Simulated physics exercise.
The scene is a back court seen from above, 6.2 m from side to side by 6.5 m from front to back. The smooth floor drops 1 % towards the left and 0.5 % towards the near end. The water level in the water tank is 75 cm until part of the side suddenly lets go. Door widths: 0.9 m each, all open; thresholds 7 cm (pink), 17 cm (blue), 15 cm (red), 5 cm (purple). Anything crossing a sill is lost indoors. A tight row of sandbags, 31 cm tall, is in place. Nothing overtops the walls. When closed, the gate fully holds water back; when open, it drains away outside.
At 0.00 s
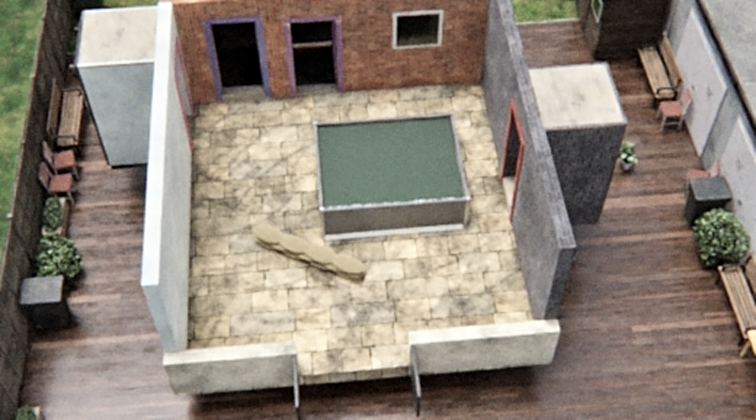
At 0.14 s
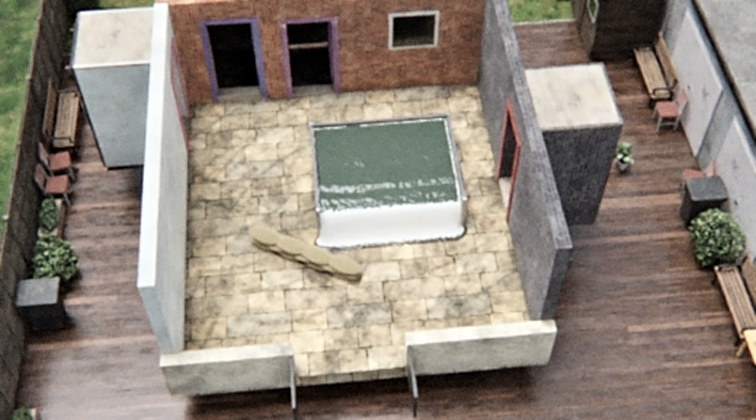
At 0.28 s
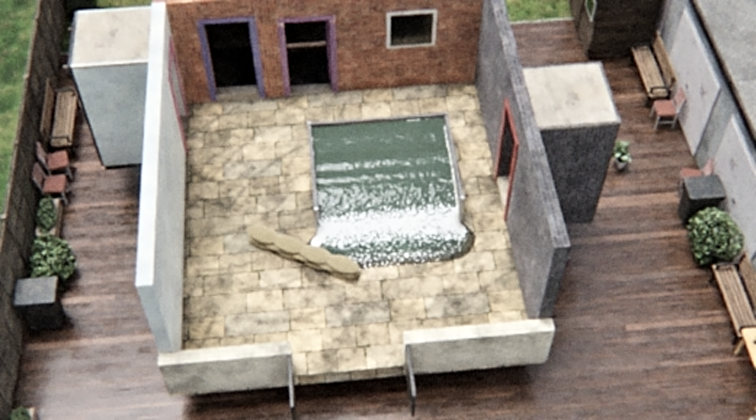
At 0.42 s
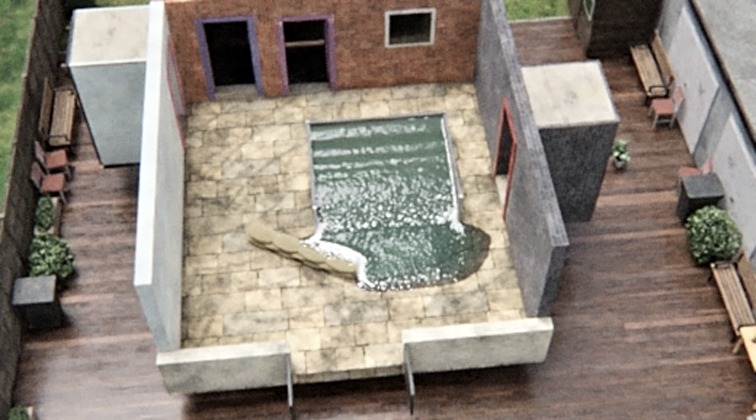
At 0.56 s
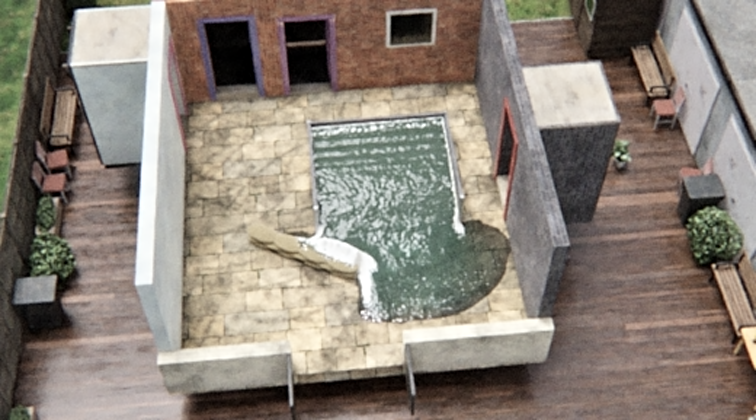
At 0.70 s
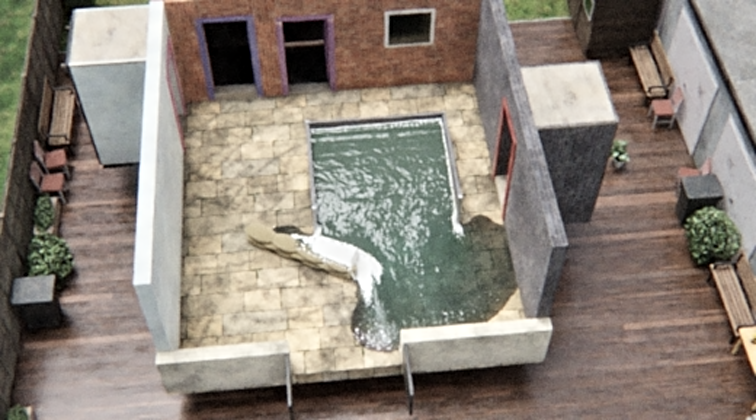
At first, a rectangular tank of green water sits still on the pale paved floor of a walled court. Then its near side gives way and white, foaming water pours out, spreading toward the viewer and to the right, while some surges against the wavy tan barrier and streams around its near end.
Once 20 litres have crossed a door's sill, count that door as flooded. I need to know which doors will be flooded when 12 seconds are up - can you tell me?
Sure: The pink door will be flooded, the blue door will stay unflooded, the red door will stay unflooded, the purple door will stay unflooded.
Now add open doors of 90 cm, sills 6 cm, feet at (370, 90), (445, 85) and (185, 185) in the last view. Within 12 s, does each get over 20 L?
In sequence the answers are less than that, more than that and more than that.
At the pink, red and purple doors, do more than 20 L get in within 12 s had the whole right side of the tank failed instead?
For pink, too much; for red, too much; for purple, too little.
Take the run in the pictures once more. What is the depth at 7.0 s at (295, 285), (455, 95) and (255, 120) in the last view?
The depths come out at 2, 14 and 10 centimetres, in the order listed.
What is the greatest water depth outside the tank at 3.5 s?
I'd put it at close to 30 cm.
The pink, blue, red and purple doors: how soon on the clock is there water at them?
Pink = 2.6 s, blue = 3.0 s, red = 2.8 s, purple = 4.0 s.
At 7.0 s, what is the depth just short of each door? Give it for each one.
Depths in centimetres - pink: 5, blue: 10, red: 7, purple: 4.
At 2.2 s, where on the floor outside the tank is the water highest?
Close to (519, 341).
After 1.4 s water covers 40 % of the floor and is deepest (54 cm) near (437, 340); pink door not reached, blue door not reached, red door not reached, purple door not reached.
After 2.2 s water covers 55 % of the floor and is deepest (62 cm) near (519, 341); pink door not reached, blue door not reached, red door not reached, purple door not reached.
After 3.5 s water covers 65 % of the floor and is deepest (30 cm) near (499, 343); pink door 7 cm at the sill, 0 L in, blue door 6 cm at the sill, 0 L in, red door 15 cm at the sill, 0 L in, purple door not reached.
After 7.0 s water covers 95 % of the floor and is deepest (19 cm) near (238, 161); pink door 5 cm at the sill, 4 L in, blue door 10 cm at the sill, 0 L in, red door 7 cm at the sill, 0 L in, purple door 4 cm at the sill, 3 L in.
After 12.0 s water covers 95 % of the floor and is deepest (14 cm) near (297, 243); pink door 12 cm at the sill, 120 L in, blue door 10 cm at the sill, 0 L in, red door 3 cm at the sill, 0 L in, purple door 9 cm at the sill, 9 L in.
